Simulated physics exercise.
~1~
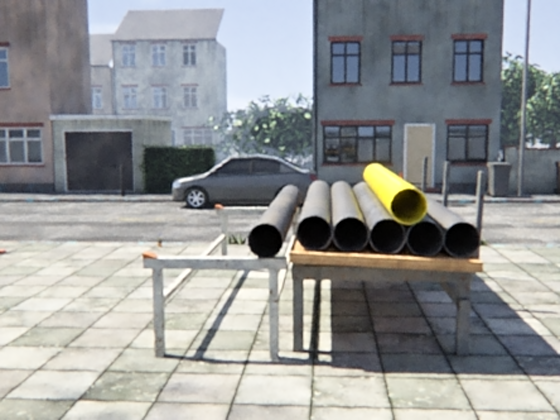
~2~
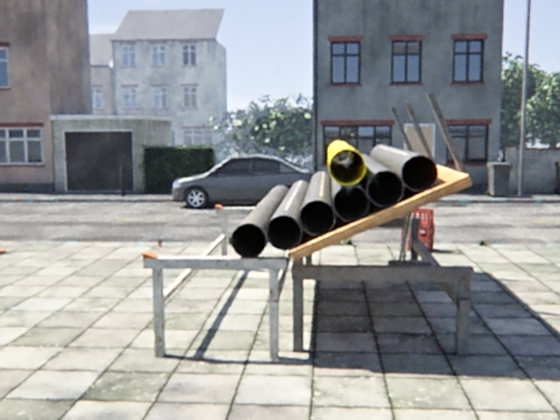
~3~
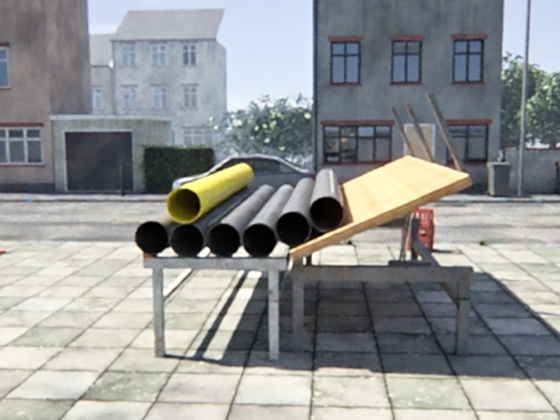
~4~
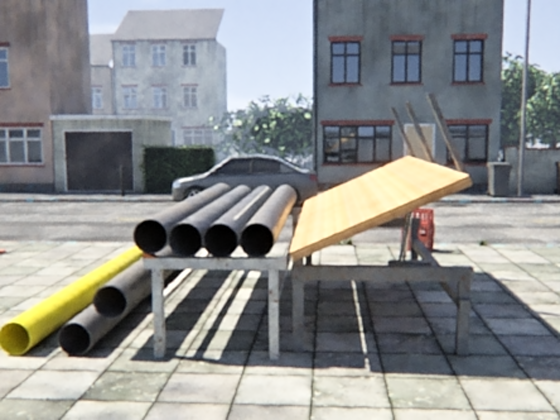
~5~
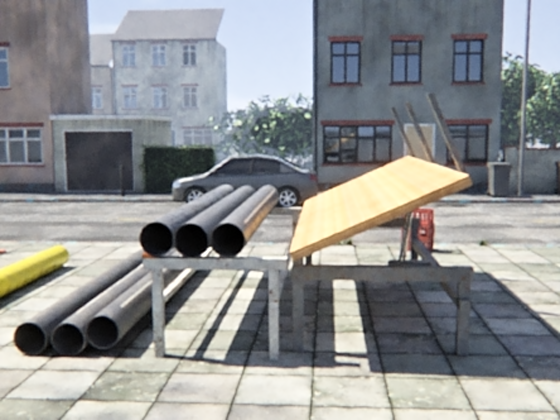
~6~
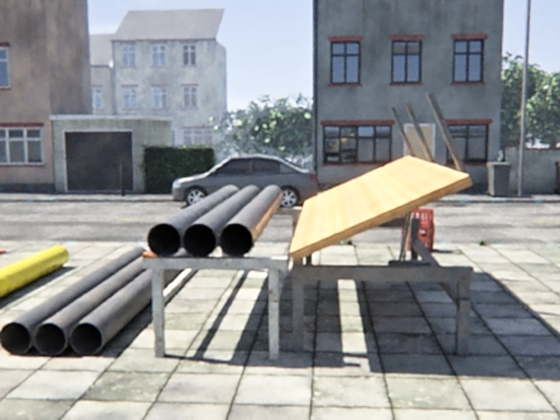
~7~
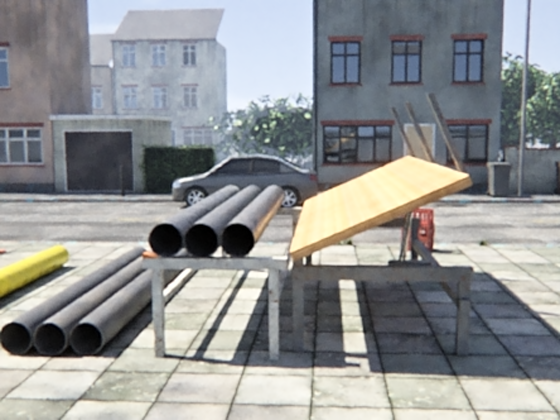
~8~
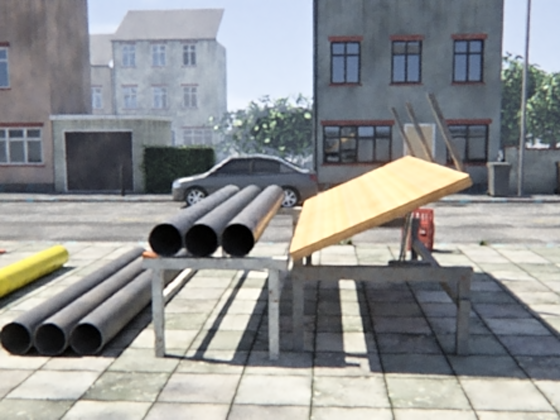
We see a yellow pipe resting on black pipes on a wooden deck, which tilts up on its right side and sends them rolling left onto a rack; the yellow pipe and three black ones drop off the far end to the ground, while three stay on the rack.
